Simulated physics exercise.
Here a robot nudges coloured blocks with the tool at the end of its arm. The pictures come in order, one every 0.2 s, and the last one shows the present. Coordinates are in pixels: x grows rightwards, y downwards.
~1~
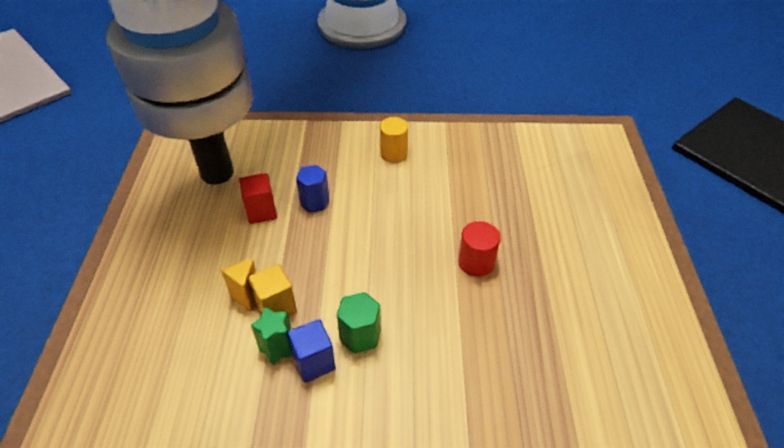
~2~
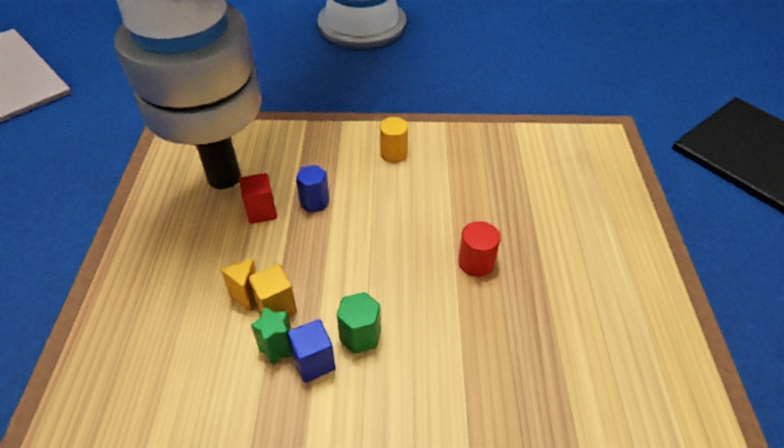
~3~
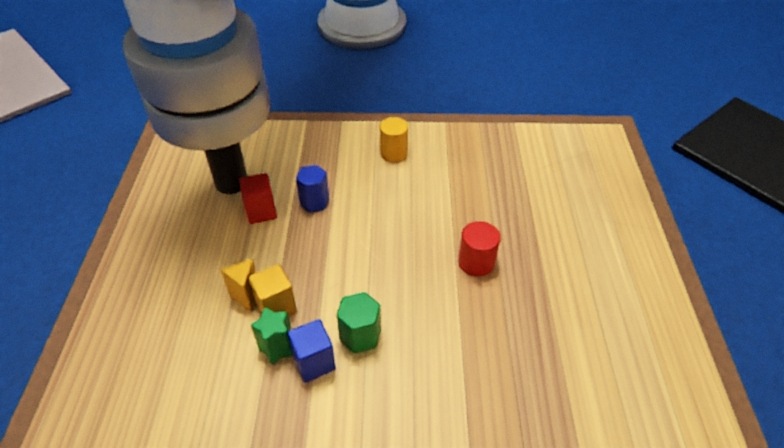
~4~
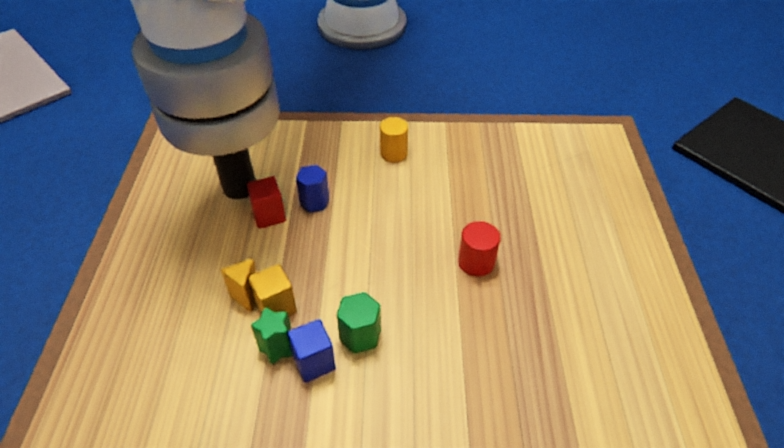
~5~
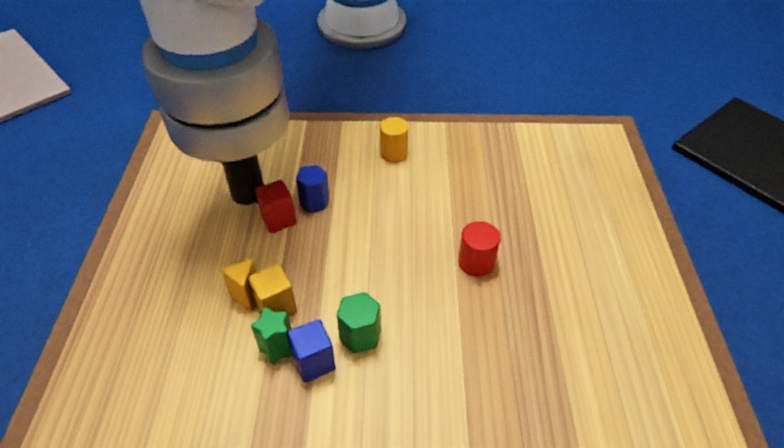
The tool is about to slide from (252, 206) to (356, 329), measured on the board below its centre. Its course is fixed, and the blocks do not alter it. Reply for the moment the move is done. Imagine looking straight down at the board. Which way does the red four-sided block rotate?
Prediction: Counterclockwise.
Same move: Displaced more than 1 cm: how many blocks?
I reckon the push displaces two of the blocks by more than 1 cm.
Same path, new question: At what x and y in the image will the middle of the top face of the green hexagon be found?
The middle of the upper face of the green hexagon will lie at about (382, 332) in the picture.
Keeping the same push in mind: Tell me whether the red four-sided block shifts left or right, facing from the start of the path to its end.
Picture yourself facing from the start of the path to its end: The red four-sided block moves off to your left.
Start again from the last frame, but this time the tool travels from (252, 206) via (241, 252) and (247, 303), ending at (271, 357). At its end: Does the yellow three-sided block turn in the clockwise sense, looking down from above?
Yes, that is how it ends up.
What follows on the original path. One third of the way, tool at (280, 230); red four-sided block at (310, 209), turned 80° anticlockwise.
Two thirds of the way, tool at (316, 272); red four-sided block at (315, 210), turned 95° anticlockwise.
At the end, tool at (355, 317); yellow four-sided block still; red four-sided block at (315, 210), turned 95° anticlockwise; green hexagon at (382, 332).
